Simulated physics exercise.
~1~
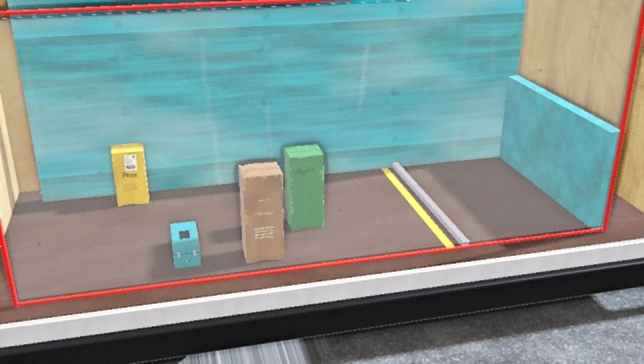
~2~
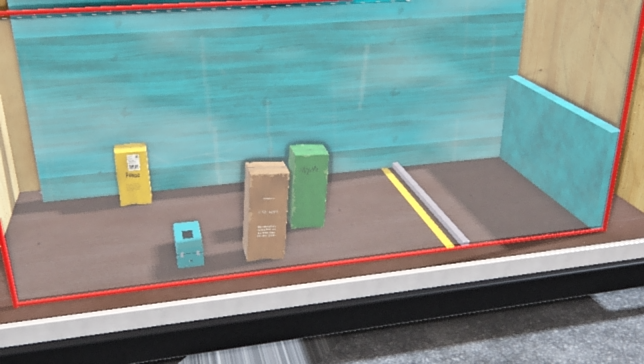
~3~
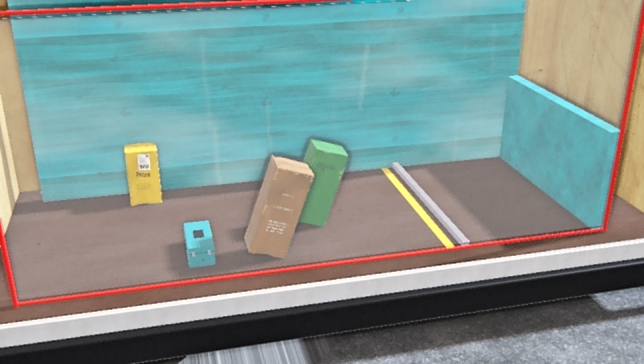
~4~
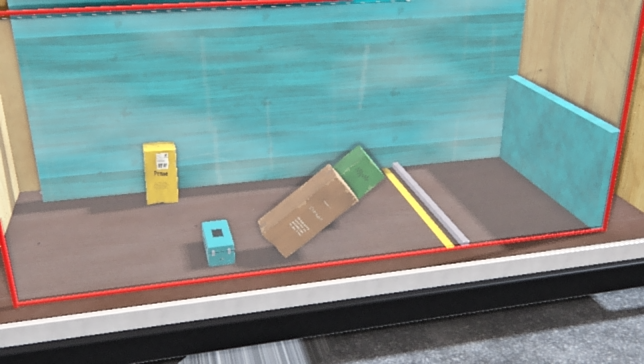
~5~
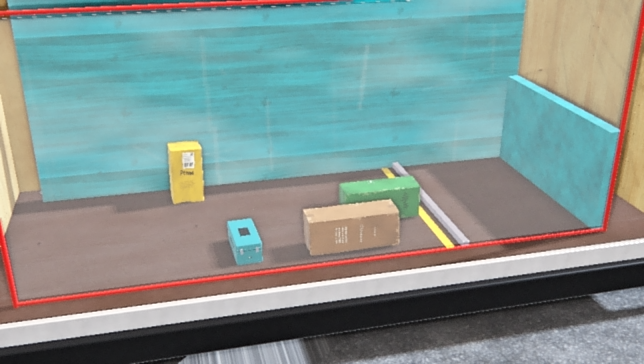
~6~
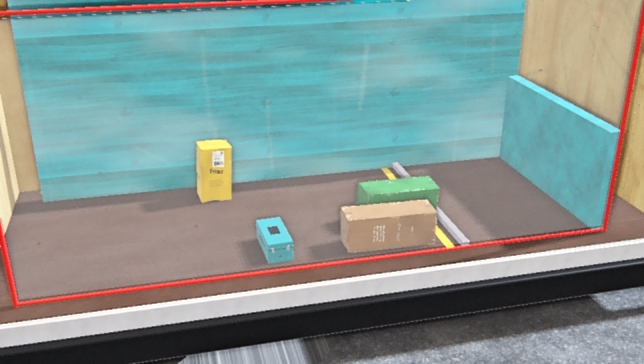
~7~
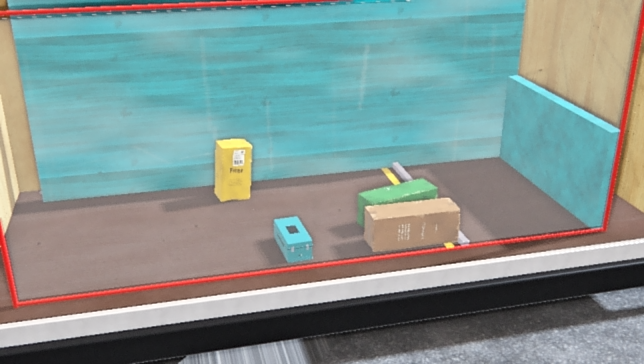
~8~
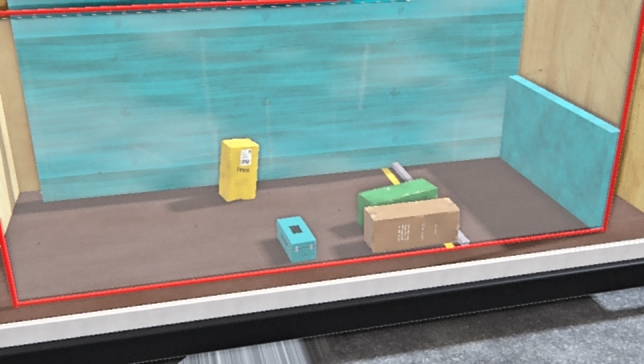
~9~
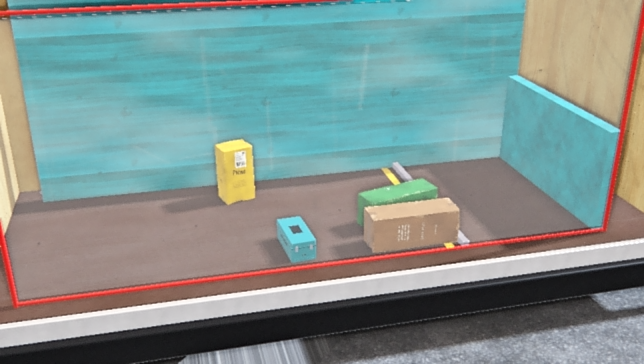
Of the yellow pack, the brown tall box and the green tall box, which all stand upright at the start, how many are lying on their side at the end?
Two of them are lying on their side at the end, the brown tall box and the green tall box, while the yellow pack stays upright.
